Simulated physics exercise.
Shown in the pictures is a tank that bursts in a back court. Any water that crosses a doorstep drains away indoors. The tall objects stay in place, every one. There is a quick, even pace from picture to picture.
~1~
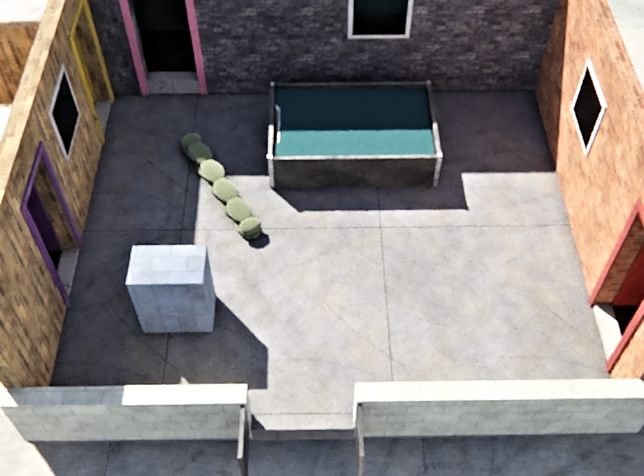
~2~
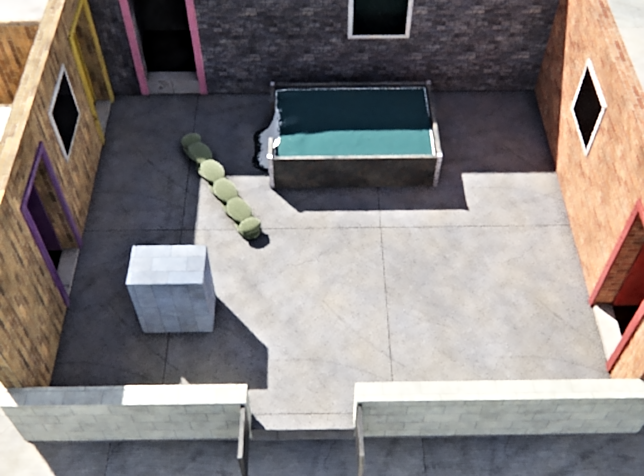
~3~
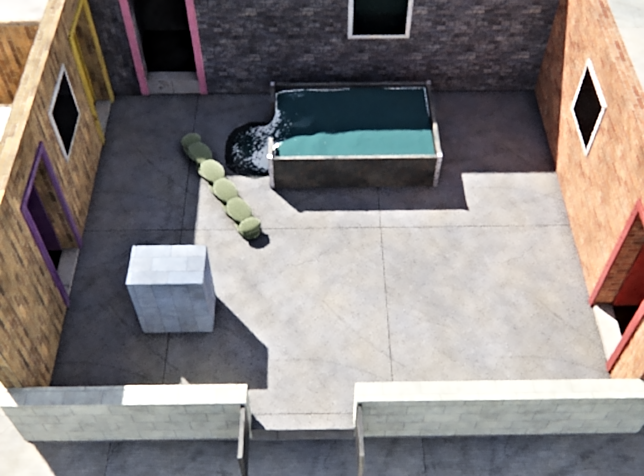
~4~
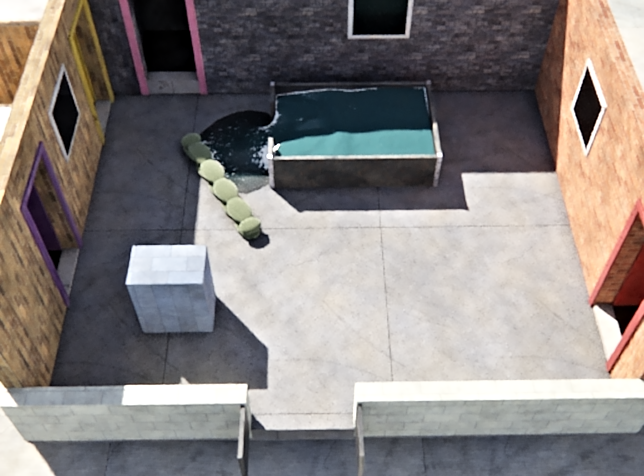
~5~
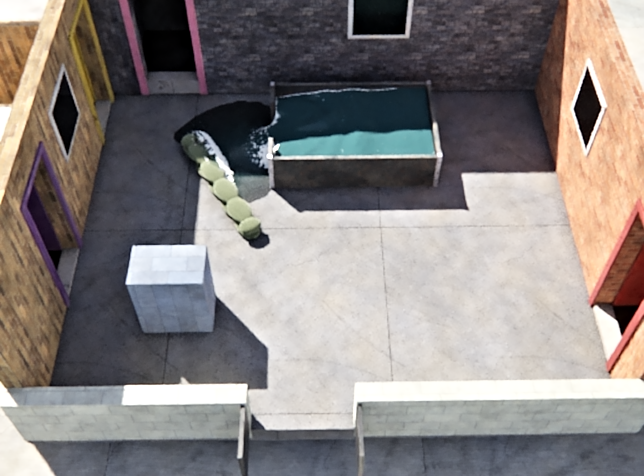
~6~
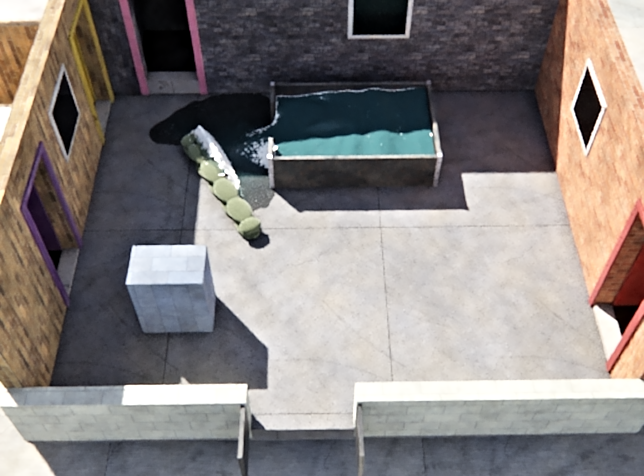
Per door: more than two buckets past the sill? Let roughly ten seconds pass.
Pink door at or under, red door at or under, purple door at or under, yellow door over.
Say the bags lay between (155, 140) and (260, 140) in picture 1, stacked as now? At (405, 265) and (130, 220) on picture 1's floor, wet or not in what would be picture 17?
So the first spot would be left unsoaked, and the other one waterlogged.
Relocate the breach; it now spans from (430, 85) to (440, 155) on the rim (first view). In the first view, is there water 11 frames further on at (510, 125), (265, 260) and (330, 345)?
Taken in turn they're swamped, unwetted and unwetted.
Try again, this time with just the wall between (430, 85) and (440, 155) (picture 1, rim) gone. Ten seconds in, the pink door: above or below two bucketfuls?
The pink door falls short.
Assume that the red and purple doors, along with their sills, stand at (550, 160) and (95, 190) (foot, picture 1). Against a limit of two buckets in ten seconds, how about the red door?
Here the red door stays short.
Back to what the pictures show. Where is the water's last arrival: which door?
Result: The red one.
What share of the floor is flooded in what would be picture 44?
About 65 percent.
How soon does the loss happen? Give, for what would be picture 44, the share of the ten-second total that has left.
Result, approximate: 75 per cent.
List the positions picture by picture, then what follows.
The first picture shows still water in the tank at (353, 122).
In the second picture, the front is at (266, 168), out from the gap at (275, 141).
In the third picture, the front is at (233, 166), out from the gap at (275, 141).
In the fourth picture, water pours out at (275, 141) and has run to (202, 139).
In the fifth picture, water pours out at (275, 141) and has run to (181, 134).
In the sixth picture, the front is at (156, 135), out from the gap at (275, 140).
A moment on, water covers 15 % of the floor; the pink door wet at the sill, nothing in, the red door not reached, the purple door not reached, the yellow door wet at the sill, nothing in.
Next, water covers 25 % of the floor; the pink door wet at the sill, nothing in, the red door not reached, the purple door not reached, the yellow door over two buckets in.
Then, water covers 35 % of the floor; the pink door wet at the sill, nothing in, the red door not reached, the purple door wet at the sill, nothing in, the yellow door far over two buckets in.
Later, water covers 65 % of the floor; the pink door wet at the sill, nothing in, the red door wet at the sill, nothing in, the purple door wet at the sill, nothing in, the yellow door far over two buckets in.
In the end, water covers 85 % of the floor; the pink door wet at the sill, nothing in, the red door wet at the sill, nothing in, the purple door wet at the sill, nothing in, the yellow door far over two buckets in.
